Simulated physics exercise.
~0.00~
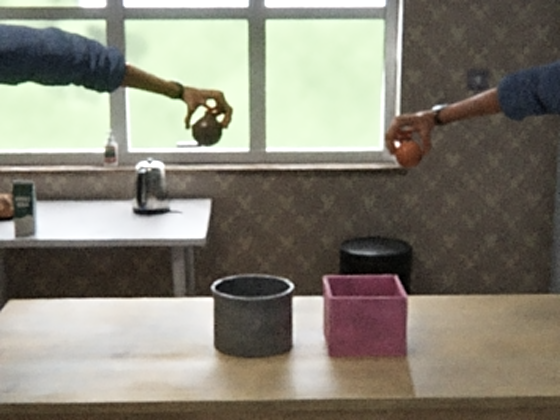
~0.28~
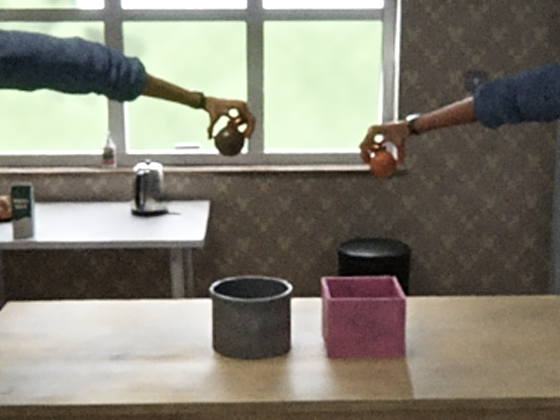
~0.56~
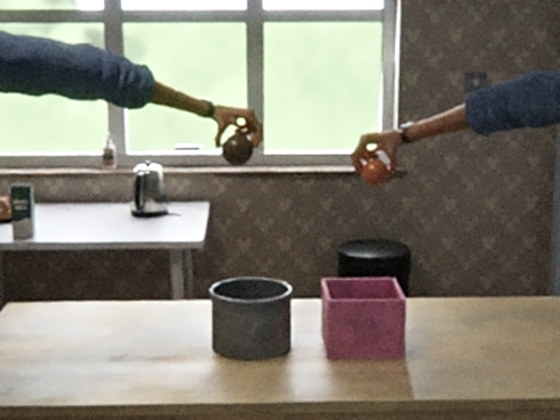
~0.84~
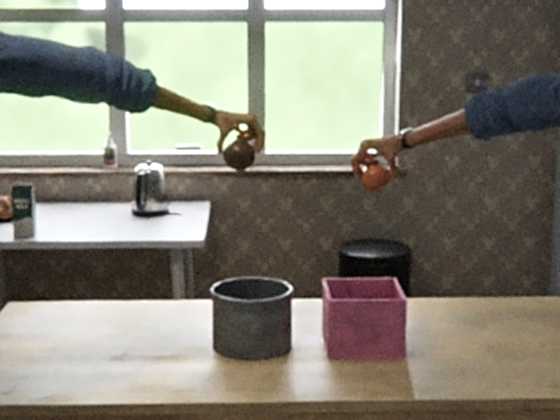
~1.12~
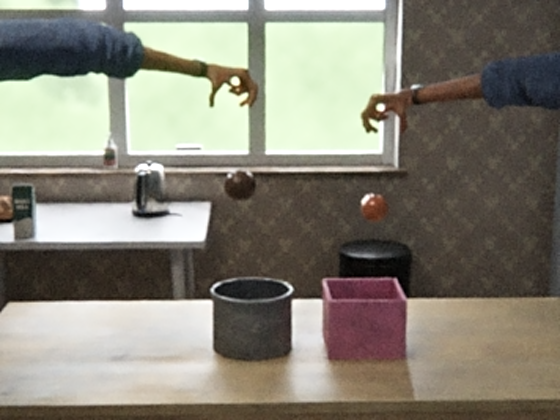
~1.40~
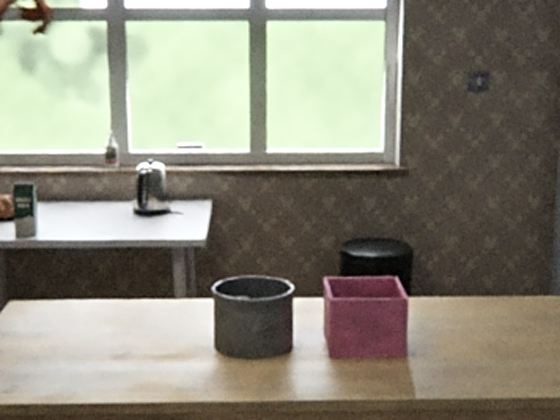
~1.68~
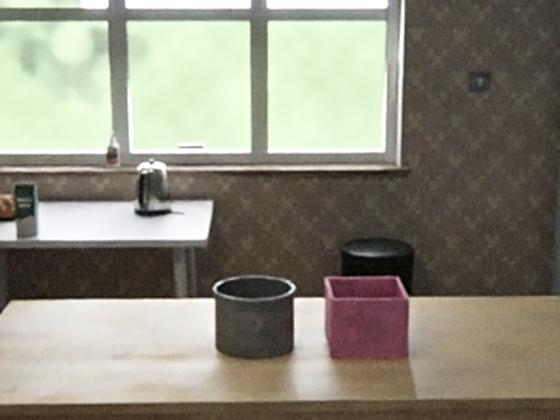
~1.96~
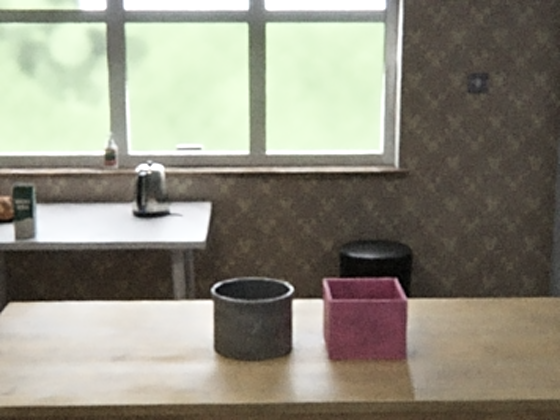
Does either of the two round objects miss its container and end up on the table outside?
No, neither one misses. The brown object drops into the dark grey pot and the orange one drops into the pink basket.
